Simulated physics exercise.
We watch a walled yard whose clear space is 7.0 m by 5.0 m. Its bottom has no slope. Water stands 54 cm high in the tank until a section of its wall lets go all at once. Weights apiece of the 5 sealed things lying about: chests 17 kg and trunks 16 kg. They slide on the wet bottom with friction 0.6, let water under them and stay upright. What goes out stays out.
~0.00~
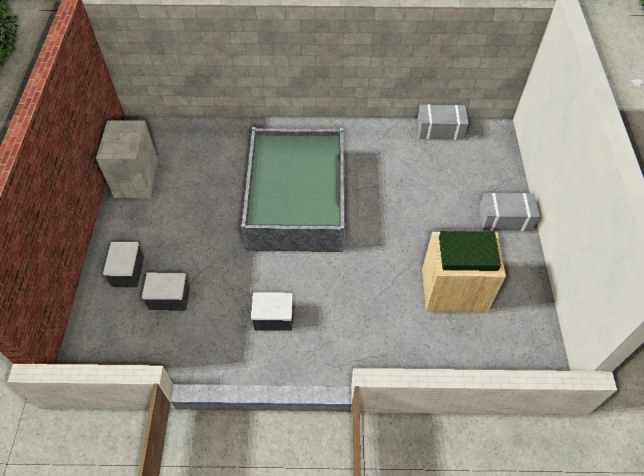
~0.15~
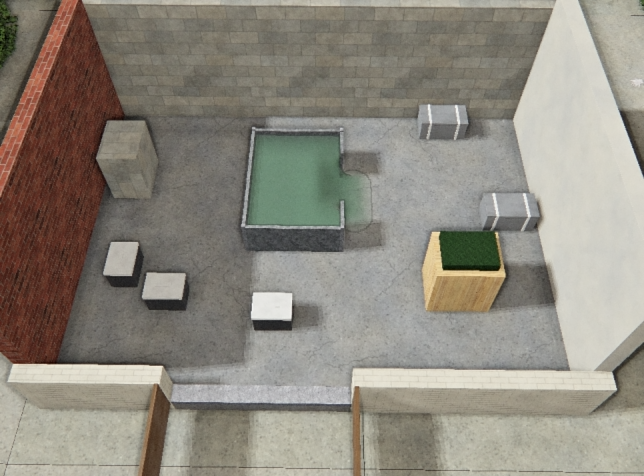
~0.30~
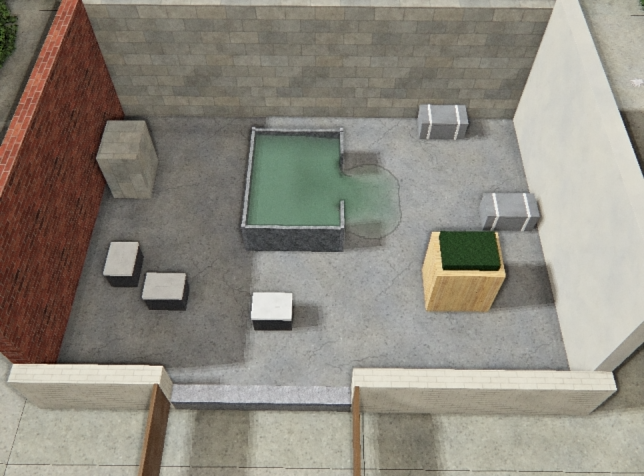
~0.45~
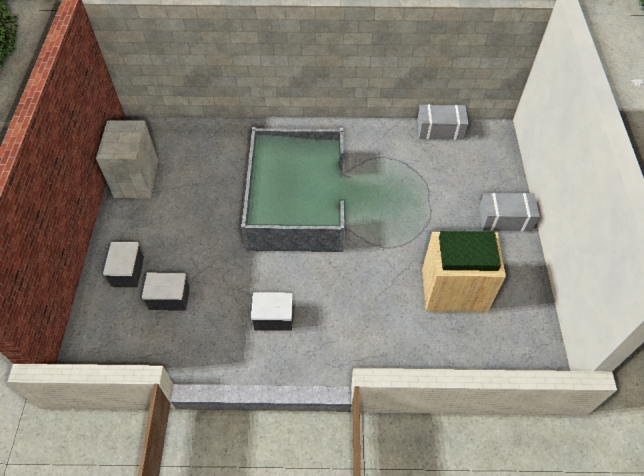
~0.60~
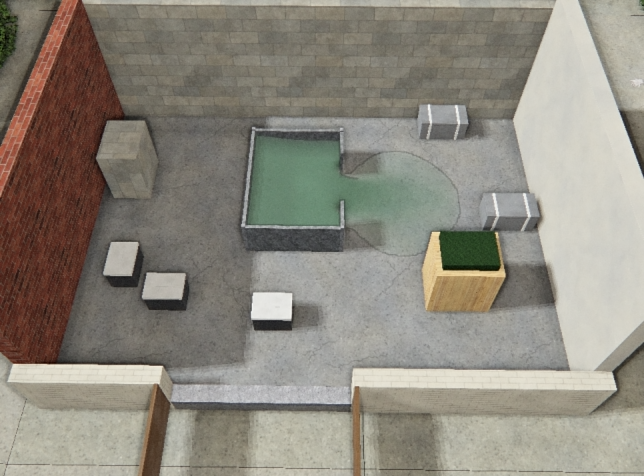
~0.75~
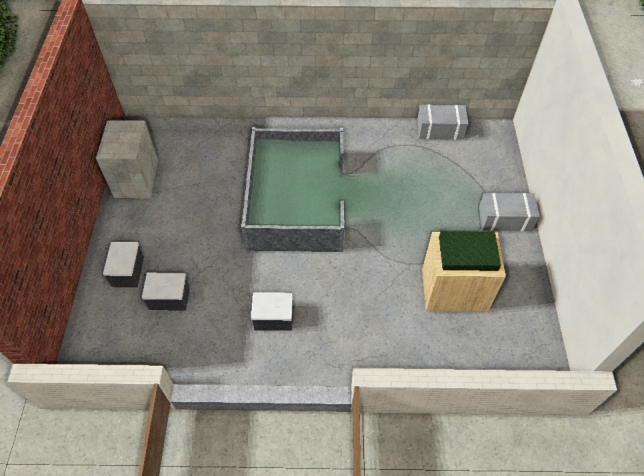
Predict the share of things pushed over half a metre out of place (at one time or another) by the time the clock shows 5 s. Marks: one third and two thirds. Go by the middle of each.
That comes to between one and two thirds.
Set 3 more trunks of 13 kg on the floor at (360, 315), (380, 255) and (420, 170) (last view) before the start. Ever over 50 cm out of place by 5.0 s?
In that order: Under, under, more.
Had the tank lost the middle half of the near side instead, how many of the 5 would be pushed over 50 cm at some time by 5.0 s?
In that case 1 of them.
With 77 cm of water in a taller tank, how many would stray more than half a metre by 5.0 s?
Then 2.
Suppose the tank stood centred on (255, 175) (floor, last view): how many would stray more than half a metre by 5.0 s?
In that case 2 of them.
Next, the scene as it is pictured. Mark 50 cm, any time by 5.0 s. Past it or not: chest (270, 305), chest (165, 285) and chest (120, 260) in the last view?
In that order: Less, under, under.
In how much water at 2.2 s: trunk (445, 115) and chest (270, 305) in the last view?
About 5 and 0 cm.
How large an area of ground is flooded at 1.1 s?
Some 9.5 m2.
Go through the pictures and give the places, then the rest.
The first picture shows a chest at (272, 306) rests on the ground; a trunk at (444, 114), on the bottom; 2.7 m2 under water; 0 of 5 have shifted.
The second picture shows a chest at (272, 306) rests on the ground; a trunk at (444, 114), on the bottom; water covers 3.2 m2; 0 of 5 have shifted.
The third picture shows a chest at (272, 306), on the bottom; a trunk at (444, 114) rests on the ground; 3.9 m2 under water; 0 of 5 have shifted.
The fourth picture shows a chest at (272, 306) rests on the ground; a trunk at (444, 114), on the bottom; water covers 4.8 m2; 0 of 5 have shifted.
The fifth picture shows a chest at (272, 306) rests on the ground; a trunk at (444, 114) rests on the ground; water covers 5.7 m2; 0 of 5 have shifted.
The sixth picture shows a chest at (272, 306), on the bottom; a trunk at (444, 114) rests on the ground; 6.8 m2 under water; 0 of 5 have shifted.
After 1.1 s 0 of 5 are over 50 cm from their spots; 0 afloat.
After 2.2 s 0 of 5 are over 50 cm from their spots; 2 afloat.
After 3.5 s 1 of 5 are over 50 cm from their spots; 1 afloat.
After 5.0 s 2 of 5 are over 50 cm from their spots, and 2 have been at some point; 1 afloat.
